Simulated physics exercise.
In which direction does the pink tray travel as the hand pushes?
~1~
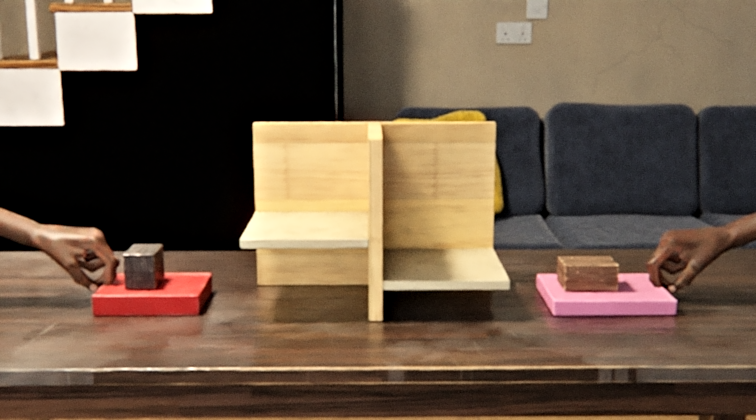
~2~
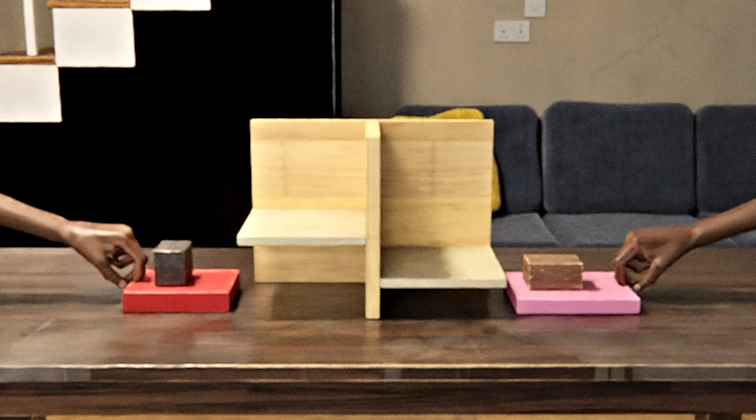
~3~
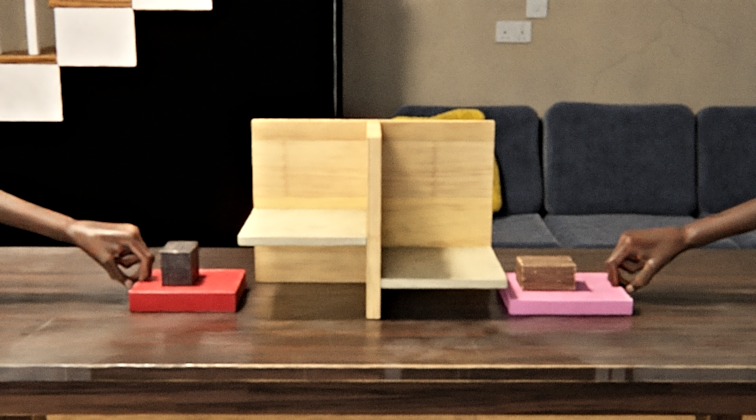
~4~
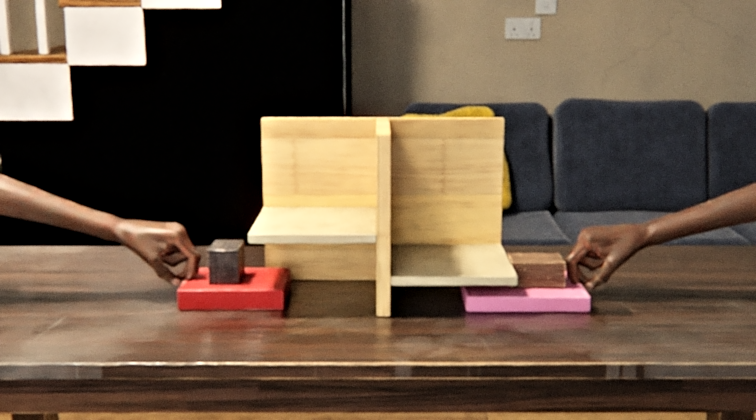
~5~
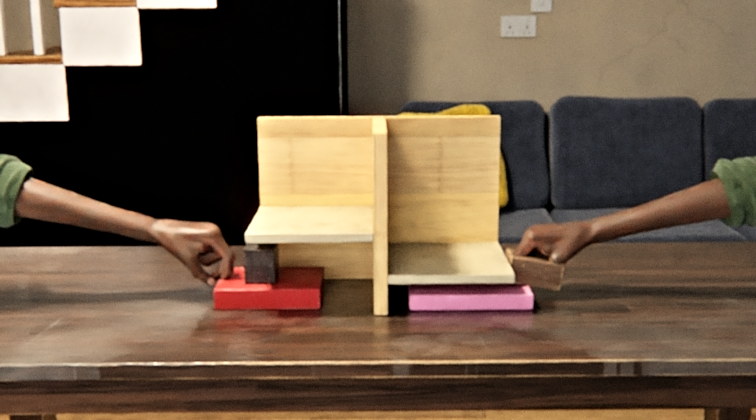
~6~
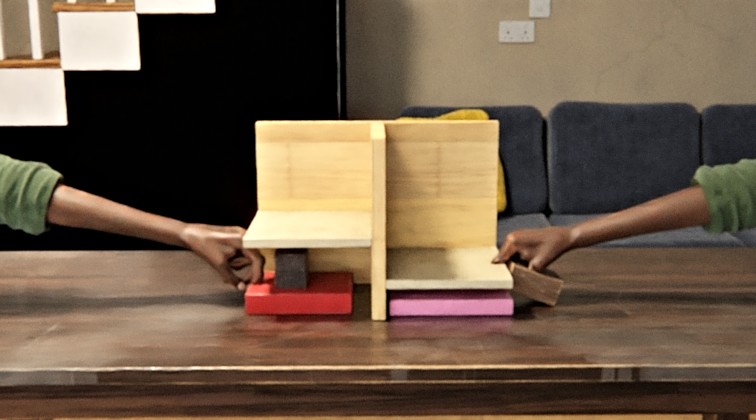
The pink tray moves to the left, sliding in under the low shelf on the right side of the rack.
At first, two hands rest beside loaded trays on a dark table, a red one with a black block at the left and a pink one with a brown block at the right, with a wooden rack between them. The hands push both trays inward toward the rack. The brown block meets the edge of the low right shelf and is held back while the pink tray slides on beneath it. Meanwhile the black block rides under the higher left shelf without being touched. In the end, the brown block is scraped off its tray and tilts outside the shelf, while the black block still stands on the red tray.
